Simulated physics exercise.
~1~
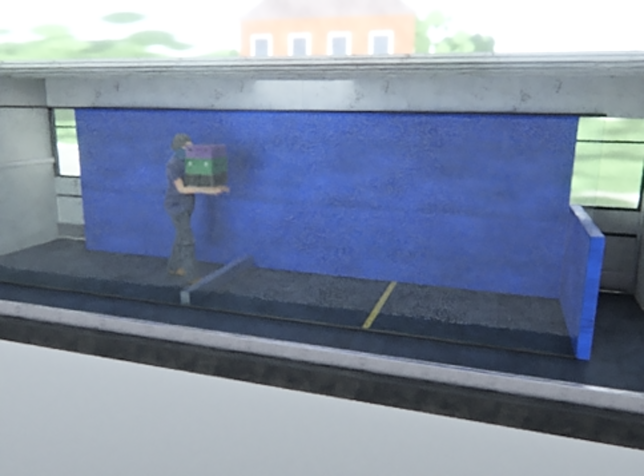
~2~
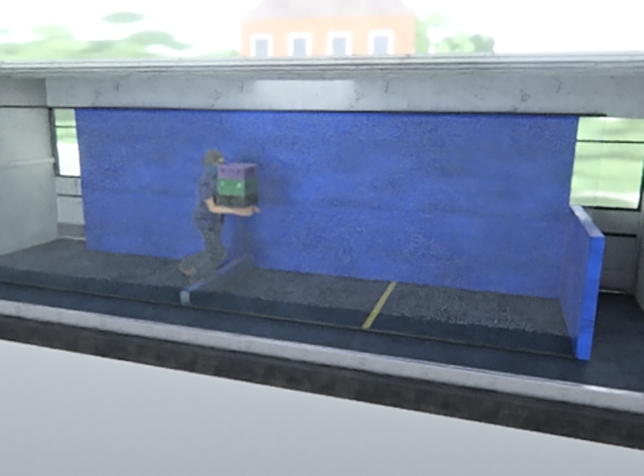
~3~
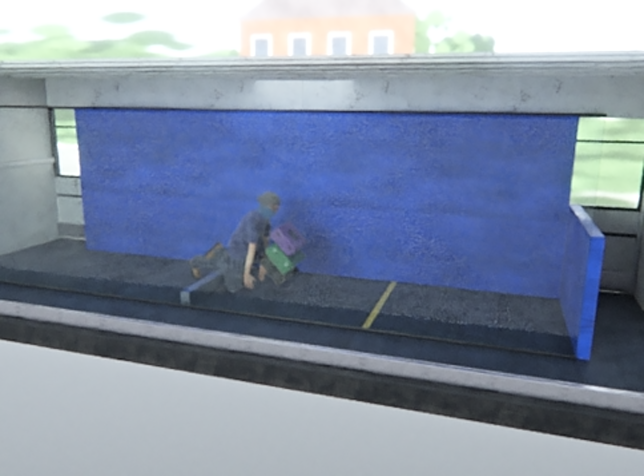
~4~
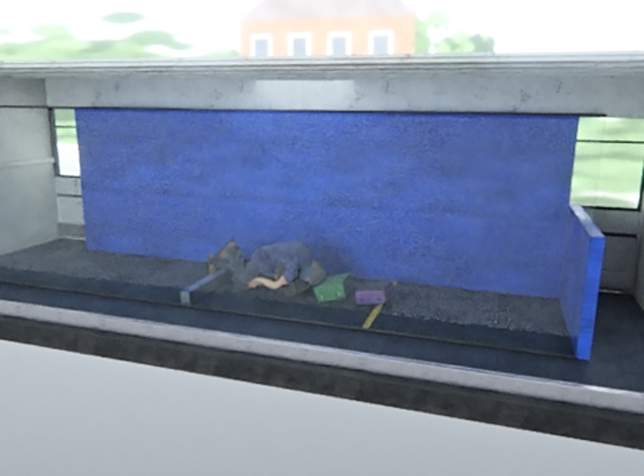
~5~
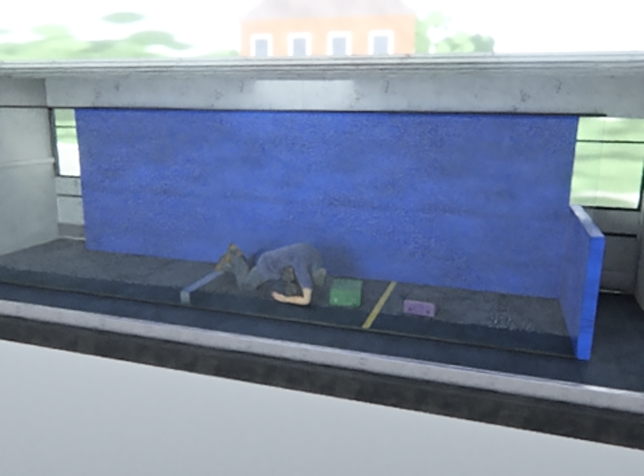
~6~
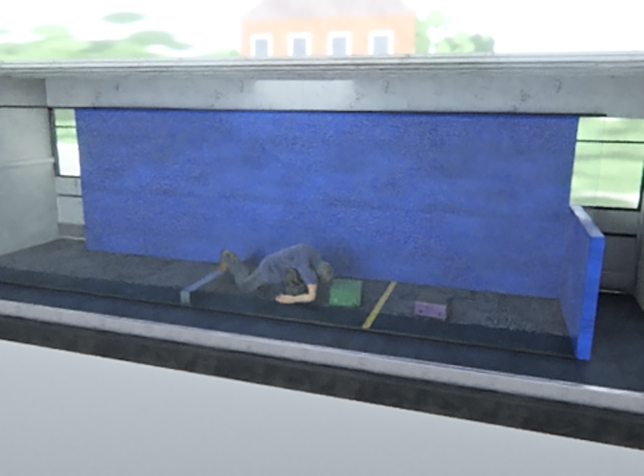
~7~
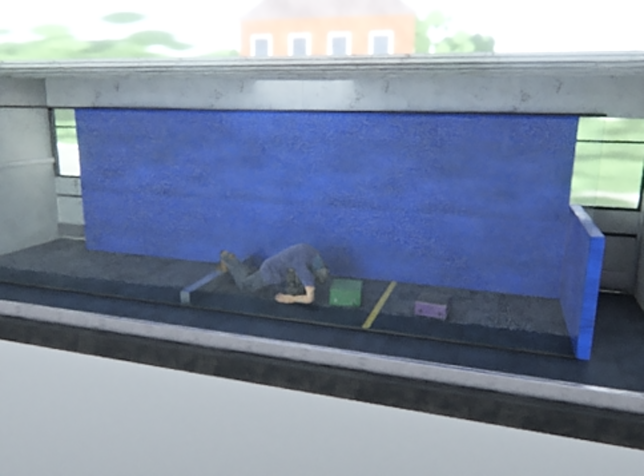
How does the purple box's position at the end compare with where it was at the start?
At the start it is on top of the stack in the person's arms, left of the yellow line. At the end it lies on the floor to the right of the line.
